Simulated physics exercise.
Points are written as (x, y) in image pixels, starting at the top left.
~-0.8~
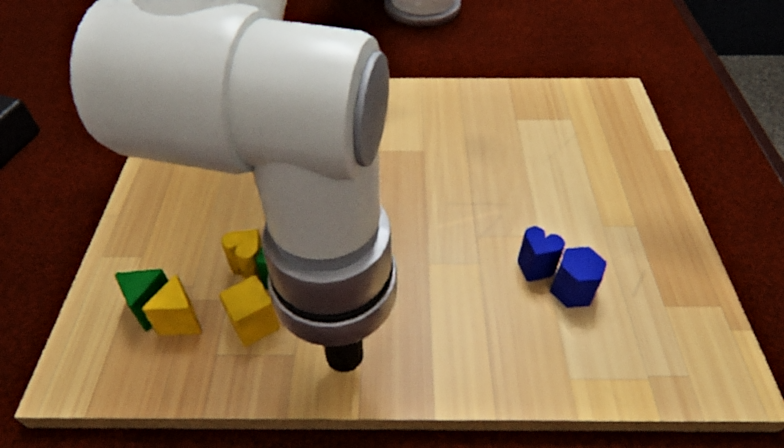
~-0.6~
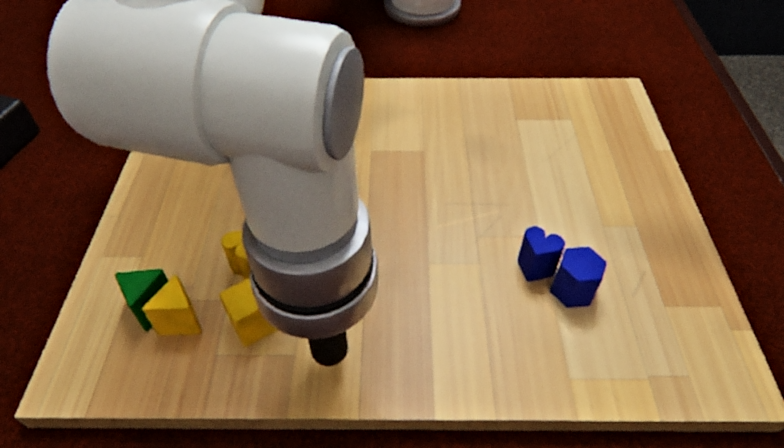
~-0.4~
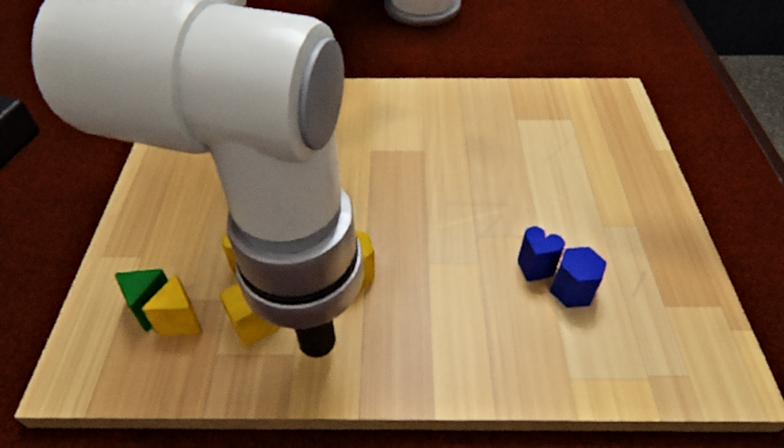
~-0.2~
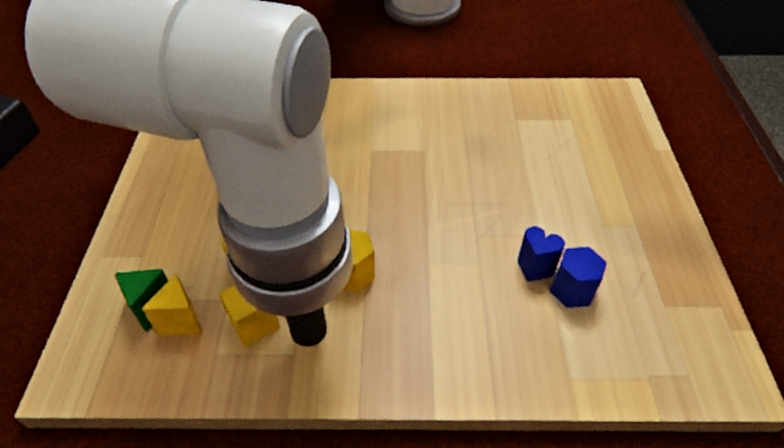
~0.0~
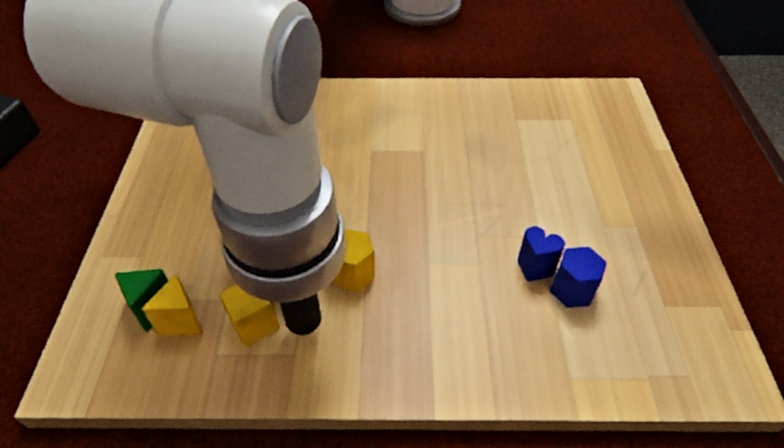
Robot arm moving slightly left, then edging away from the board's front edge, while yellow, green and blue blocks stay still.
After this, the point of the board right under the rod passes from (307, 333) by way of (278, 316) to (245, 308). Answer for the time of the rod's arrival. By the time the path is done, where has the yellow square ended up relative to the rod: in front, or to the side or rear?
When the path ends, it will sit ahead of the rod.
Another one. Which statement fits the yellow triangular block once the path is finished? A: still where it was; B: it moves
I'll go with B - it moves.
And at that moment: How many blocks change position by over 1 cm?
The number will come to 2.
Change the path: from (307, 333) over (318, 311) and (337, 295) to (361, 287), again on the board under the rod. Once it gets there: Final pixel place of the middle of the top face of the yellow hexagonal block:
That would be at about pixel (373, 230).
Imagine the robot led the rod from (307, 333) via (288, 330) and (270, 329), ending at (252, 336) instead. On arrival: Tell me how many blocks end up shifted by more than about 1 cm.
Of all the blocks, just one travels more than a centimetre.
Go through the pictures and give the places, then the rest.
The first picture shows lower end of the rod at (345, 355), tops of blocks, green triangular block at (135, 282), yellow triangular block at (168, 296), yellow square at (245, 297), green square hidden.
The second picture shows rod at (330, 350), blocks as before.
The third picture shows rod at (317, 341), blocks as before.
The fourth picture shows rod at (309, 331), blocks as before.
The fifth picture shows rod at (304, 320), green triangular block at (135, 282), yellow triangular block at (168, 296), yellow square at (245, 297), green square hidden.
What follows on the original path. Halfway along, rod at (273, 303); yellow square at (222, 292), turned 15° anticlockwise.
At the end, rod at (240, 294); green triangular block at (132, 284), turned 15° clockwise; yellow triangular block at (144, 304); yellow square at (189, 293), turned 40° anticlockwise; green square not moved.
